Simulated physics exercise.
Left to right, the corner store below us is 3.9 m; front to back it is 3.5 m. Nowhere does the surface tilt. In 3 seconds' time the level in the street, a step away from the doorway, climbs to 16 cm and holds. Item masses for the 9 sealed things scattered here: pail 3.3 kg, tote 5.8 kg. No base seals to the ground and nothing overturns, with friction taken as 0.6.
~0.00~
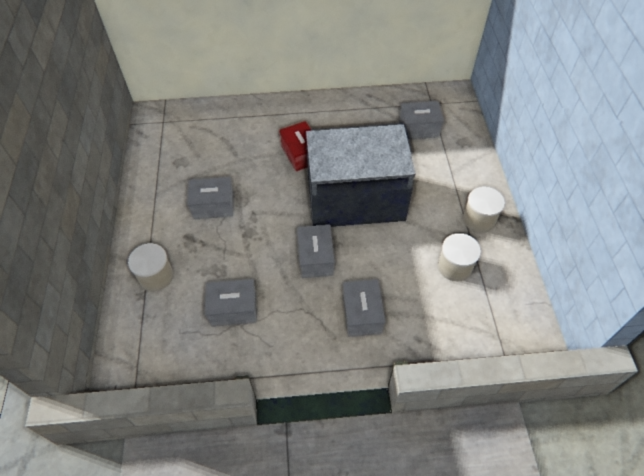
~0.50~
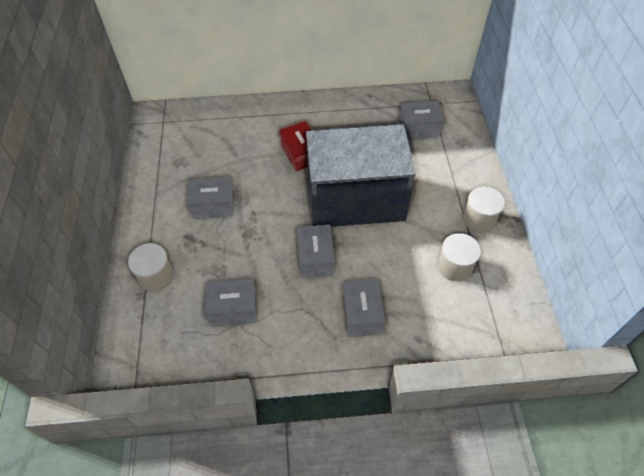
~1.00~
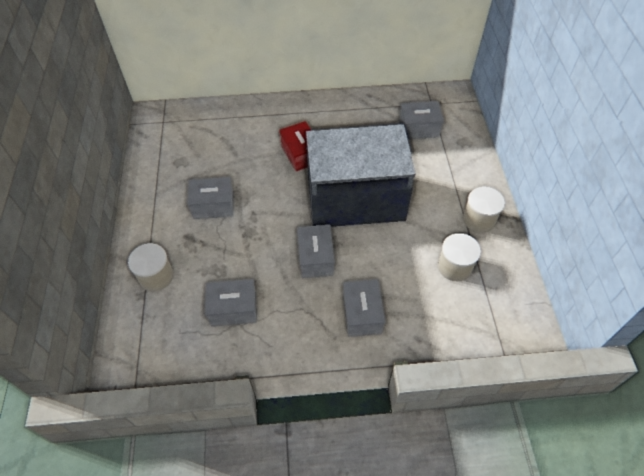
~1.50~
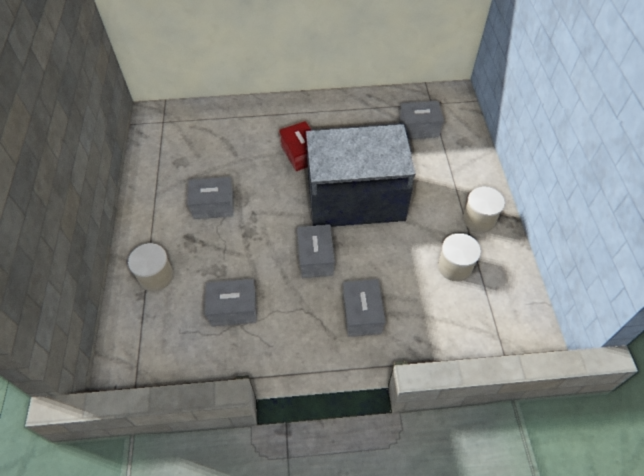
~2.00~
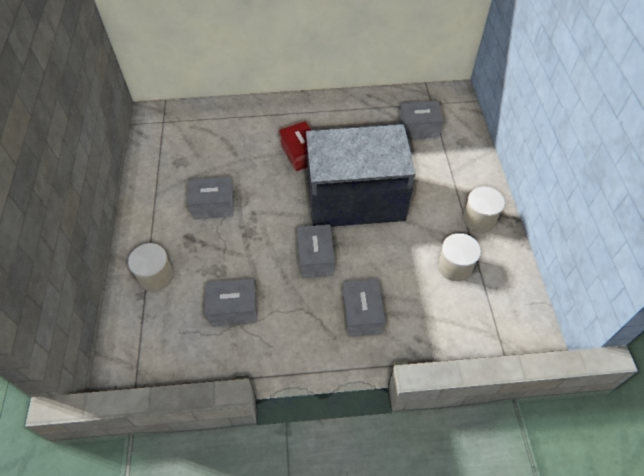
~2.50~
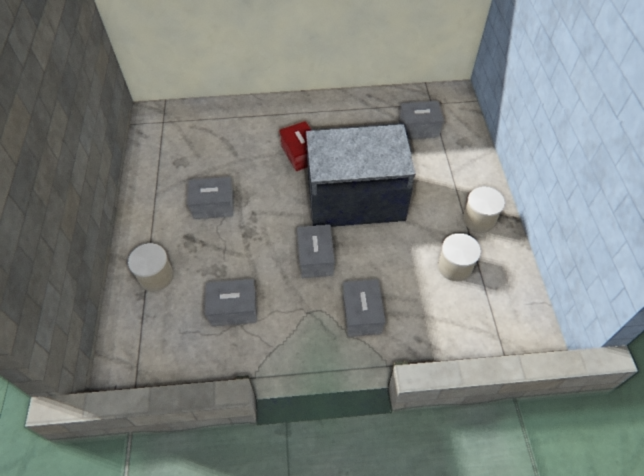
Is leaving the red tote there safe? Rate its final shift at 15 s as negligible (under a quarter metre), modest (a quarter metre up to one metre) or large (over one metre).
Modest.
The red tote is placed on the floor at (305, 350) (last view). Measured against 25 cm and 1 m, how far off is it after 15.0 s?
Outcome - it ends up well away.
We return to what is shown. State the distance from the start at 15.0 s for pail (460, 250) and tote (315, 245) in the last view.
Net displacement, in order: 100 cm; 200 cm.
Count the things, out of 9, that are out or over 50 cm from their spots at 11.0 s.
6 of them.
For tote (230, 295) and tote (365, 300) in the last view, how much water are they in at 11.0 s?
Depth approx. 7 cm / 5 cm.
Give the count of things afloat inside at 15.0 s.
At that time the total is 9.
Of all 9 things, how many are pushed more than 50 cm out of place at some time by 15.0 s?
Result: 8.
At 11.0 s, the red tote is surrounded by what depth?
5 cm or so.
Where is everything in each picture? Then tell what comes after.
The first frame shows the red tote at (300, 138), on the bottom; 0.0 m2 under water; 0 of 9 have shifted.
The second frame shows the red tote at (300, 138), on the bottom; water covers 0.0 m2; 0 of 9 have shifted.
The third frame shows the red tote at (300, 138) rests on the ground; 0.0 m2 under water; 0 of 9 have shifted.
The fourth frame shows the red tote at (300, 138), on the bottom; 0.0 m2 under water; 0 of 9 have shifted.
The fifth frame shows the red tote at (300, 138) rests on the ground; 0.0 m2 under water; 0 of 9 have shifted.
The sixth frame shows the red tote at (300, 138) rests on the ground; 0.5 m2 under water; 0 of 9 have shifted.
After 3.5 s the red tote is near (300, 138), 0.0 m from its start, aground; 0 afloat.
After 6.8 s the red tote is near (300, 138), 0.0 m from its start, aground; 2 afloat.
After 11.0 s the red tote is near (298, 137), 0.0 m from its start, afloat; 8 afloat.
After 15.0 s the red tote is near (264, 129), 0.4 m from its start, afloat; 9 afloat.
